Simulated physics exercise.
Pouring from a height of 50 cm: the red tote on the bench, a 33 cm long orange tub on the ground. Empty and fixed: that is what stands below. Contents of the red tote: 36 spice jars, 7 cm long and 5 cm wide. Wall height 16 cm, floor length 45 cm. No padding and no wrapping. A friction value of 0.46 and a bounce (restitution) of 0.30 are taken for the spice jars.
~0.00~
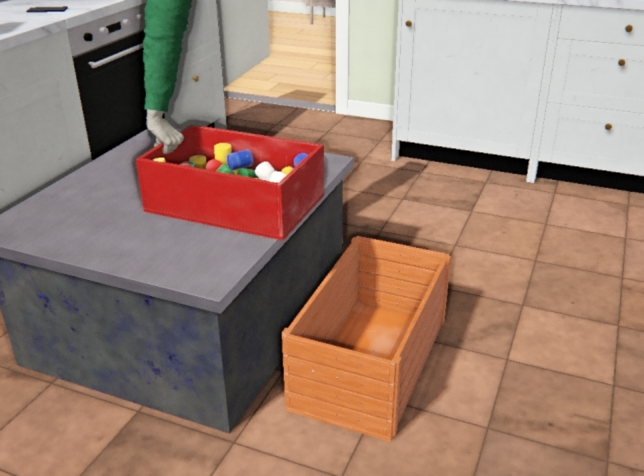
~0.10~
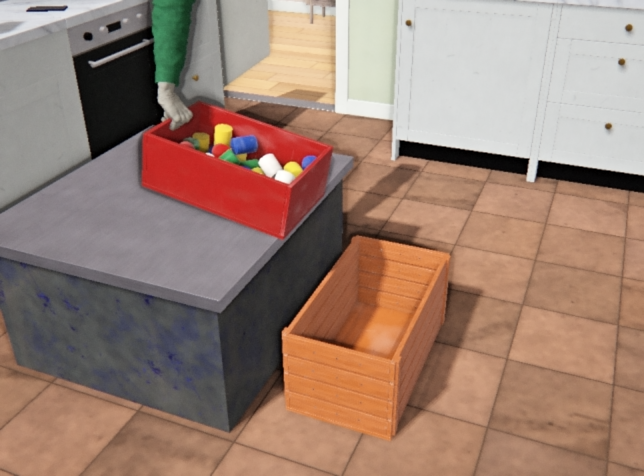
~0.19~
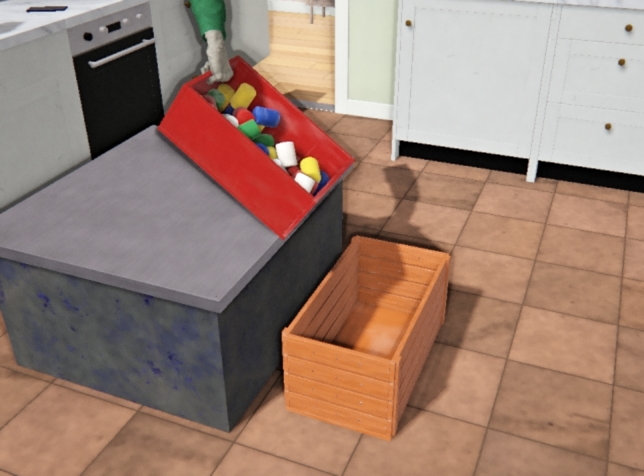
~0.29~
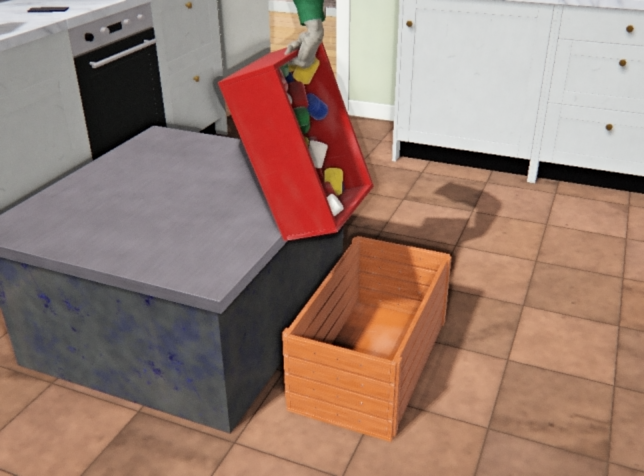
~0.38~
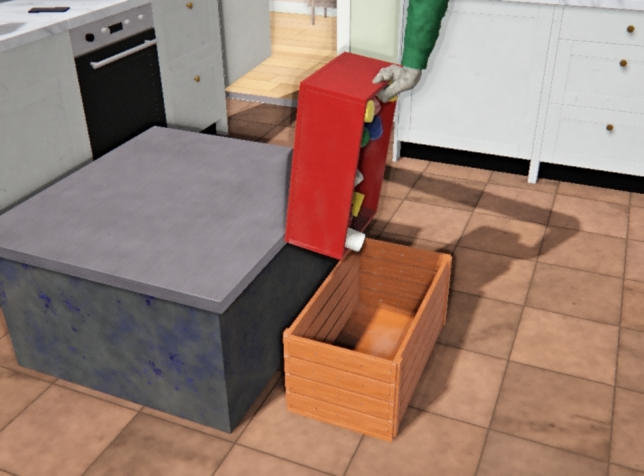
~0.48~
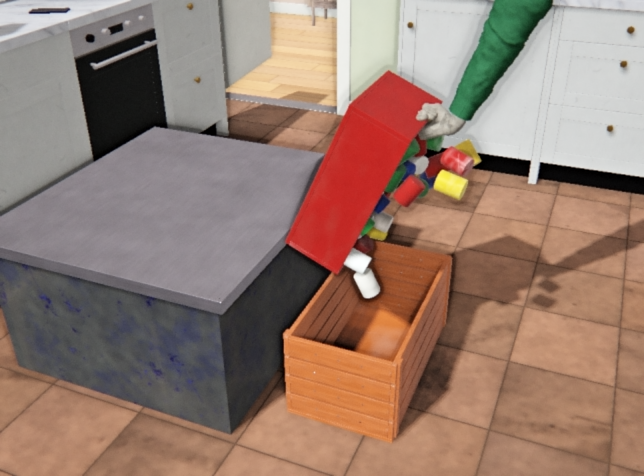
In a kitchen with terracotta floor tiles and pale cabinets, seen from above by a still camera, a dark built-in oven stands at the upper left. A red tote of small colourful jars rests on a grey-topped bench, with an empty orange slatted tub on the floor to its right. A green-sleeved arm tilts the tote rightward over the bench's edge, past upright, and several jars tumble out above the tub.
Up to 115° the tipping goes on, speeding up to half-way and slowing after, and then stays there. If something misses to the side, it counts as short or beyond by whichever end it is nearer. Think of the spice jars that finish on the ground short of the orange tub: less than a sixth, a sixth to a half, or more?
Short of the orange tub, on the ground: Below one sixth.
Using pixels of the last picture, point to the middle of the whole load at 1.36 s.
(580, 418).
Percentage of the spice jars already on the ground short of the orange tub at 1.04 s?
Around 0 per cent at that point.
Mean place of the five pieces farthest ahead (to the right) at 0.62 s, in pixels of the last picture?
Near (559, 297).
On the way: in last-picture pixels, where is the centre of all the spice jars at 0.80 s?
The centre sits near (528, 391).
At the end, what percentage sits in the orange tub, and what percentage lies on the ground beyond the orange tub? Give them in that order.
The shares come out near 30 and 70 in a hundred.
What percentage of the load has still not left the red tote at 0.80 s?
Near 5 per cent, give or take.
After 0.62 s, tilt 115°; 3 still in the red tote, 4 in the orange tub and 29 in the air.
After 0.80 s, tilt 115°; 1 still in the red tote, 10 in the orange tub, 20 on the ground beyond the orange tub and 5 in the air.
After 1.04 s, tilt 115°; 1 still in the red tote, 10 in the orange tub, 23 on the ground beyond the orange tub and 2 in the air.
Outcome (at 1.36 s), 11 in the orange tub and 25 on the ground beyond the orange tub. Asked share, 0 of 36, 0 per cent.
